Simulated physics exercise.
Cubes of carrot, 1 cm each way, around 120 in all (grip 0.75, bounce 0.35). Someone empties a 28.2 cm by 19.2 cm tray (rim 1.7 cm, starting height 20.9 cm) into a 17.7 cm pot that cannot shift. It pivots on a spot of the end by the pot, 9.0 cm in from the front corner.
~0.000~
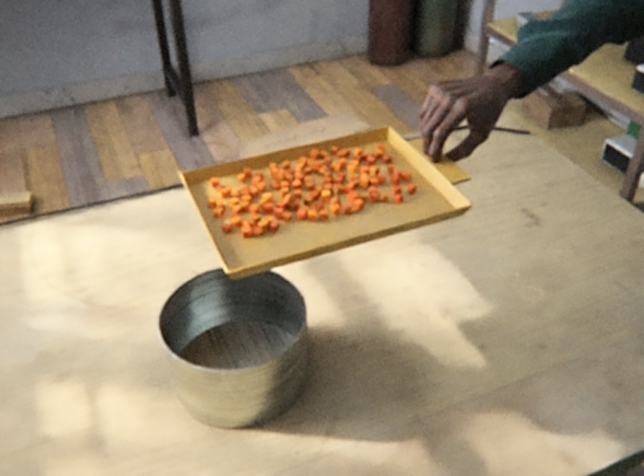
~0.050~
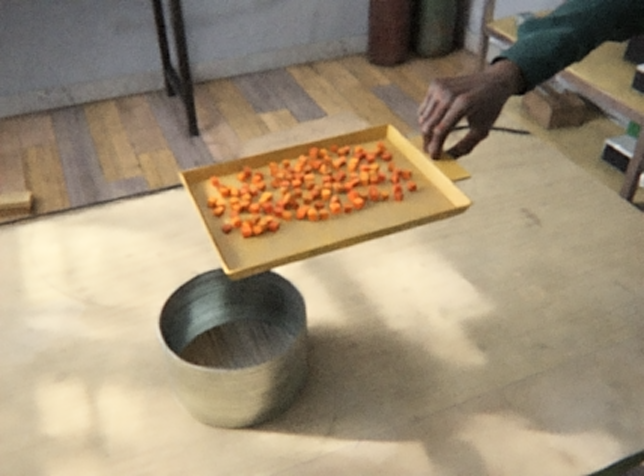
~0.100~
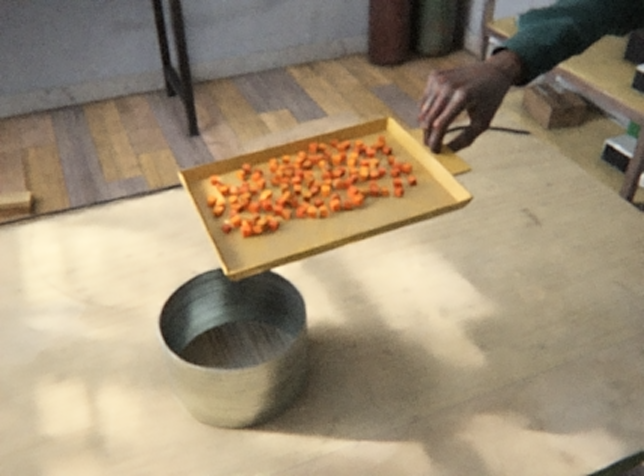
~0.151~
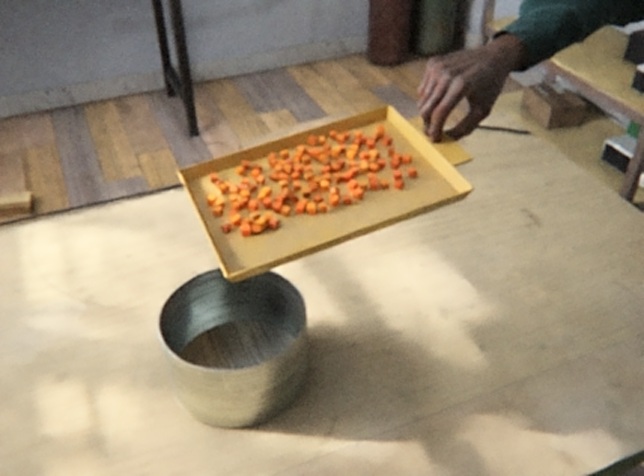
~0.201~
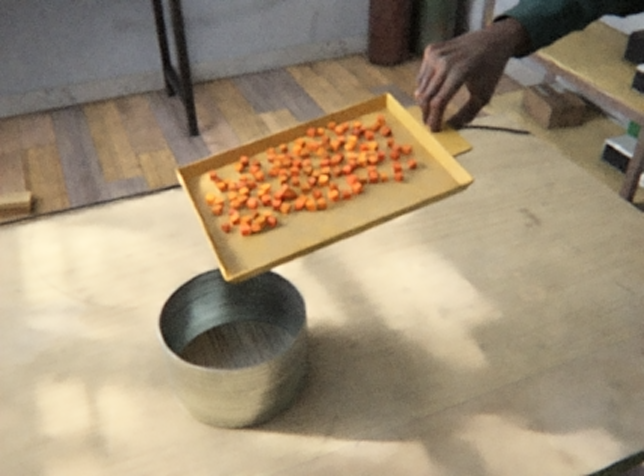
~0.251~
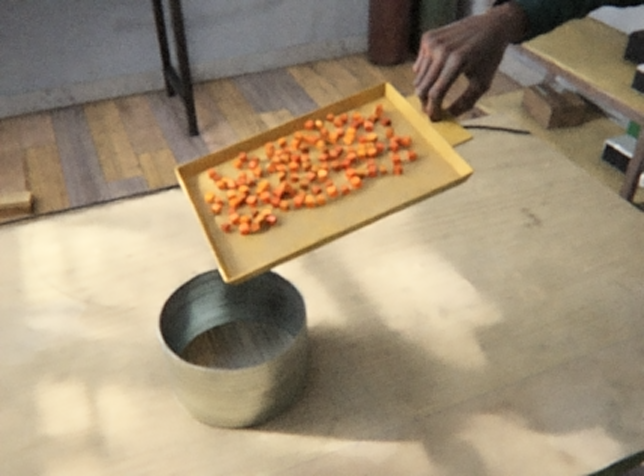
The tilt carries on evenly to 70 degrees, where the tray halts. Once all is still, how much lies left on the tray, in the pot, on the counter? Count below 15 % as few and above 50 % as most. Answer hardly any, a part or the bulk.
Tray a part, pot a part, counter a part.
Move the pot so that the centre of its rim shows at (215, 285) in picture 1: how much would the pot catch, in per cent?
About 15 per cent.
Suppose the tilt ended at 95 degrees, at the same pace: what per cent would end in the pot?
It would be near 70 per cent.
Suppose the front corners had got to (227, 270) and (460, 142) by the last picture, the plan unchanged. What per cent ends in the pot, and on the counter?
Pot 25, counter 40.
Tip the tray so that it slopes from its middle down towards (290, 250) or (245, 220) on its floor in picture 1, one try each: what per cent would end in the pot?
Some 40 and 15 per cent.
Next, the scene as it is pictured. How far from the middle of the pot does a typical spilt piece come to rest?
Some 32 cm.
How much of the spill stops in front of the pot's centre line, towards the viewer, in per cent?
Some 90 per cent.
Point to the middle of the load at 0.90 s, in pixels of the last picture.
Near (225, 247).
After 0.64 s, tilt 41 degrees; the tray holds 100 %, the pot 0 %.
Then, at 0.90 s, tilt 59 degrees; the tray holds 85 %, the pot 0 %.
Then, at 1.26 s, tilt 70 degrees; the tray holds 40 %, the pot 20 %.
In the end, at 2.5 s, tray 35 %, pot 35 %, counter 35 %.
